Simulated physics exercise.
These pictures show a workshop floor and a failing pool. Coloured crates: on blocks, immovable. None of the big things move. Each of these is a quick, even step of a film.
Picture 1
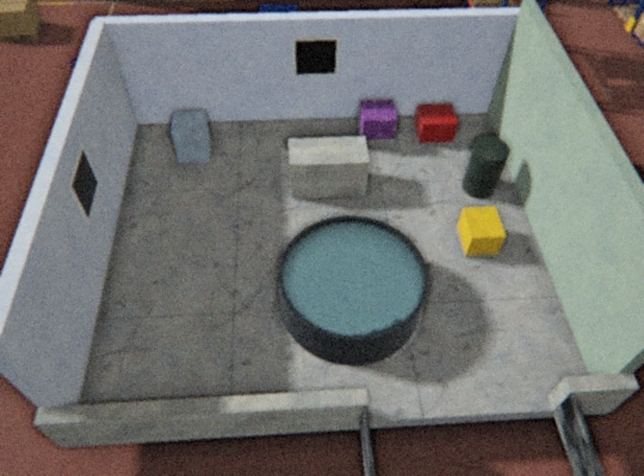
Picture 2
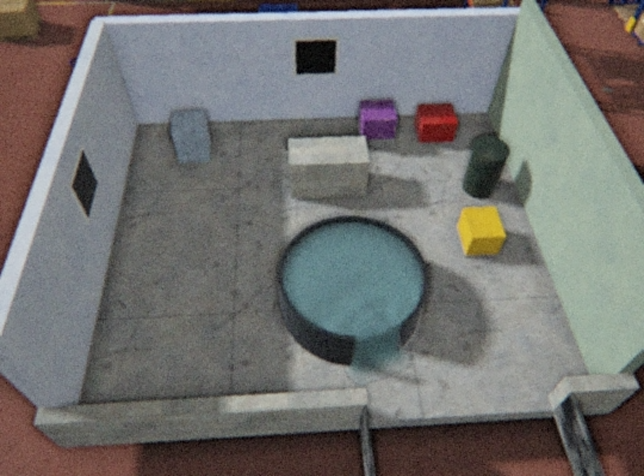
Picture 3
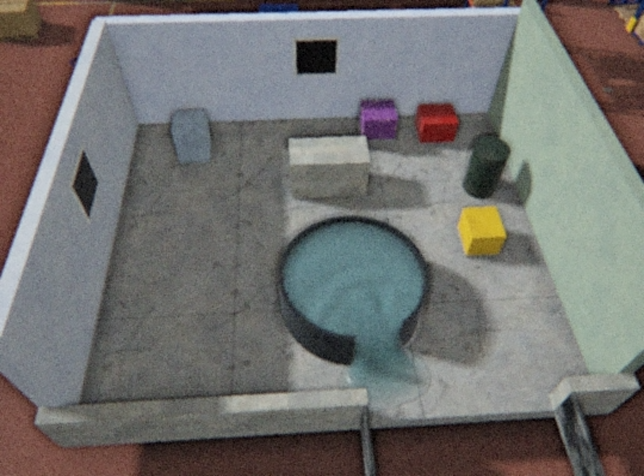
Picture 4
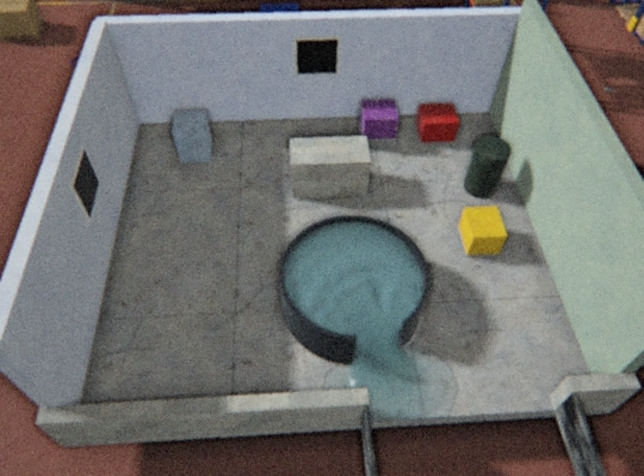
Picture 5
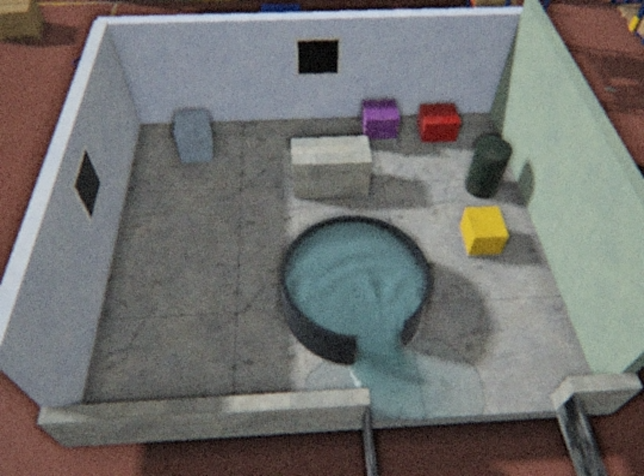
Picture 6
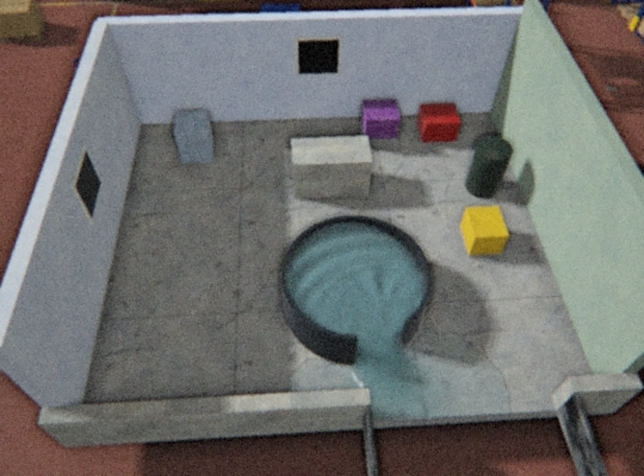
We see a round pool standing whole and still in a walled room with coloured crates; then water pours through a gap in its near side and spreads across the floor along the front wall and toward the right.
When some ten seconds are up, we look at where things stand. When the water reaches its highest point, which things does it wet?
My prediction: The red crate will come out dry. The yellow crate will come out dry. The purple crate will come out dry.
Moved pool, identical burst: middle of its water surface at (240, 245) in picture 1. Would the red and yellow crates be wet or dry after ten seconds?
Red flooded, yellow flooded.
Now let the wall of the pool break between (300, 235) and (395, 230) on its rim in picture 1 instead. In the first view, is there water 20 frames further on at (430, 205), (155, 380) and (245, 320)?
In the order given, the spots are swamped, not soaked and not soaked.
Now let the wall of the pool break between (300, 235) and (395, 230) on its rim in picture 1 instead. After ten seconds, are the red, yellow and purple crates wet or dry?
Result: Red crate is swamped; yellow crate is swamped; purple crate is not reached.
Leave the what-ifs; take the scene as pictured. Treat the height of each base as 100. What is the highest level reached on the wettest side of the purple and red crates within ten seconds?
0 and 0 per cent, in that order.
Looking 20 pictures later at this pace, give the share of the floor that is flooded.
Around 20 percent.
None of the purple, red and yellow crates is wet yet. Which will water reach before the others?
Simply the yellow-painted one.
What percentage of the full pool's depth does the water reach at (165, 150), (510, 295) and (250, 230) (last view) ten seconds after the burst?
Depths of roughly 0, 2 and 2 per cent.
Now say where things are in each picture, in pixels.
The round pool at (353, 275) is whole and still, in the first picture.
Water pours out at (377, 351) and has run to (405, 365), in the second picture.
Water pours out at (377, 351) and has run to (424, 384), in the third picture.
The front is at a hidden place, out from the gap at (378, 352), in the fourth picture.
Water pours out at (379, 352) and has run to a hidden place, in the fifth picture.
The front is at a hidden place, out from the gap at (379, 351), in the sixth picture.
A moment on, water covers 10 % of the floor; the red crate not reached, the yellow crate not reached, the purple crate not reached.
Next, water covers 15 % of the floor; the red crate not reached, the yellow crate not reached, the purple crate not reached.
Then, water covers 20 % of the floor; the red crate not reached, the yellow crate not reached, the purple crate not reached.
Later, water covers 20 % of the floor; the red crate not reached, the yellow crate water round its plinth, the purple crate not reached.
In the end, water covers 25 % of the floor; the red crate stayed above the water, the yellow crate stayed above the water, the purple crate stayed above the water.
